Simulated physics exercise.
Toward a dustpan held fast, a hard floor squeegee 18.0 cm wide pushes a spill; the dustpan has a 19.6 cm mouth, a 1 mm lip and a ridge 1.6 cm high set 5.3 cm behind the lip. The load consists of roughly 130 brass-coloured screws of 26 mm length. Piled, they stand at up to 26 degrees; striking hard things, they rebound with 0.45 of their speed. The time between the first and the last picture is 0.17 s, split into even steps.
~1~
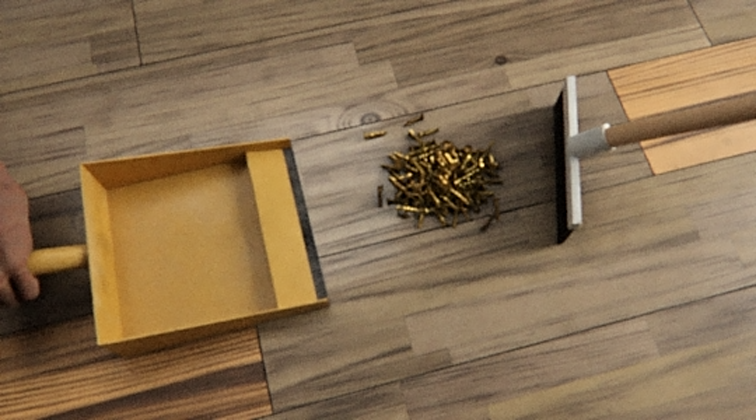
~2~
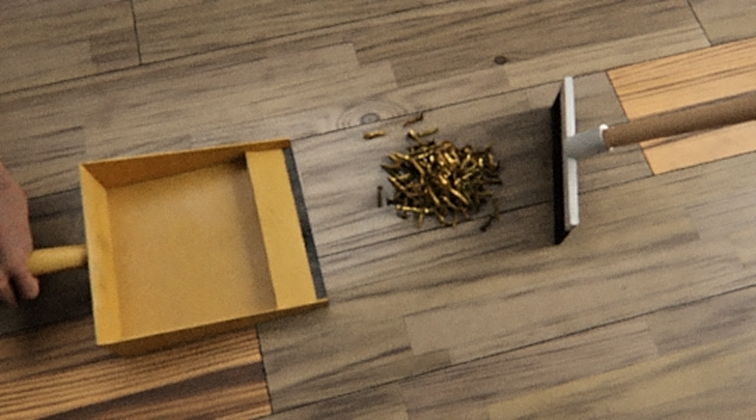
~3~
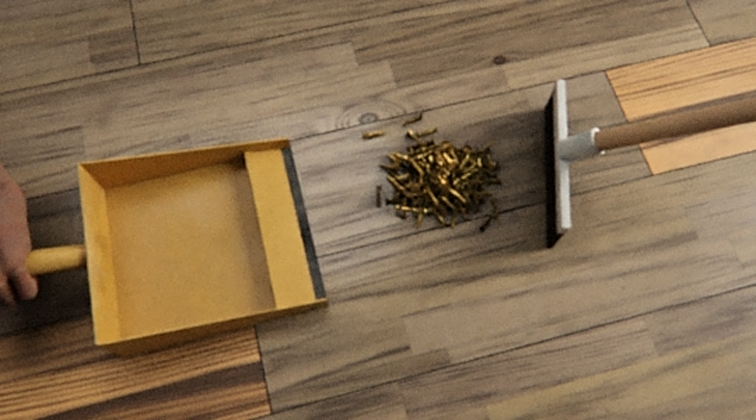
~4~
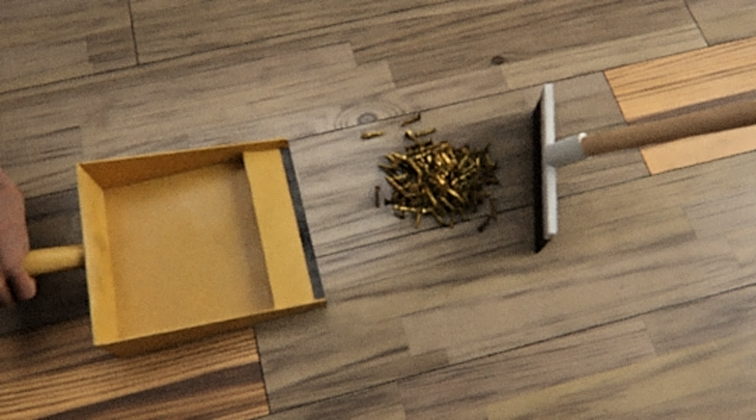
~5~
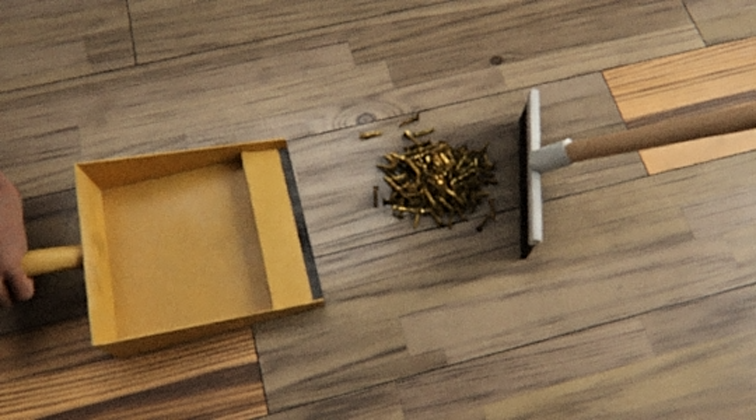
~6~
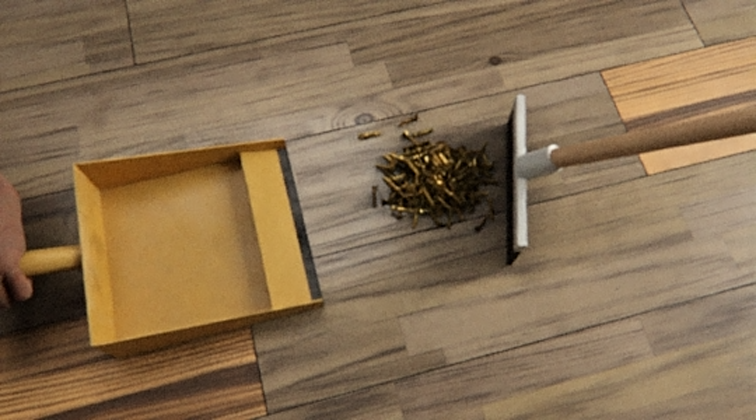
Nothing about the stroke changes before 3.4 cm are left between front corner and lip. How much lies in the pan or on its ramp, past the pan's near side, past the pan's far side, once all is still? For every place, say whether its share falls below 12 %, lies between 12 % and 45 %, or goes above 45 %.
At the end, pan: A scattering lands there, near side: A scattering lands there, far side: A scattering lands there.
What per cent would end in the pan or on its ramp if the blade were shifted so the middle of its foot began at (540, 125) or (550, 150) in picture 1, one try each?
About 5 and 5 per cent.
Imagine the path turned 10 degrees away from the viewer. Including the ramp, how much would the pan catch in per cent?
Roughly 10 per cent would finish in the pan or on its ramp.
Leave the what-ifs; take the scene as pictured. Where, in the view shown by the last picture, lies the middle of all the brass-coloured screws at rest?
Once everything settles, the centre is around (346, 195).
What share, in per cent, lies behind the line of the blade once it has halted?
Something like 10 per cent, roughly.
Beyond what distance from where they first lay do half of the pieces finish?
Median: Approx. 12 cm.
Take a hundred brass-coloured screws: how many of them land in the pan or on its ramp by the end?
Result: Roughly 0 %.
Then, 0.20 s after the last picture, middle of the blade 15 cm from the lip; 0 % over the lip, far side 0 %, near side 0 %.
Then, 0.33 s after the last picture, middle of the blade 9 cm from the lip; 0 % over the lip, far side 0 %, near side 0 %.
Then, 0.58 s after the last picture, middle of the blade 6 cm from the lip; 0 % over the lip, far side 5 %, near side 0 %.
In the end, pan 0 %, near side 0 %, far side 5 %, in front of the lip or behind the blade 95 %.
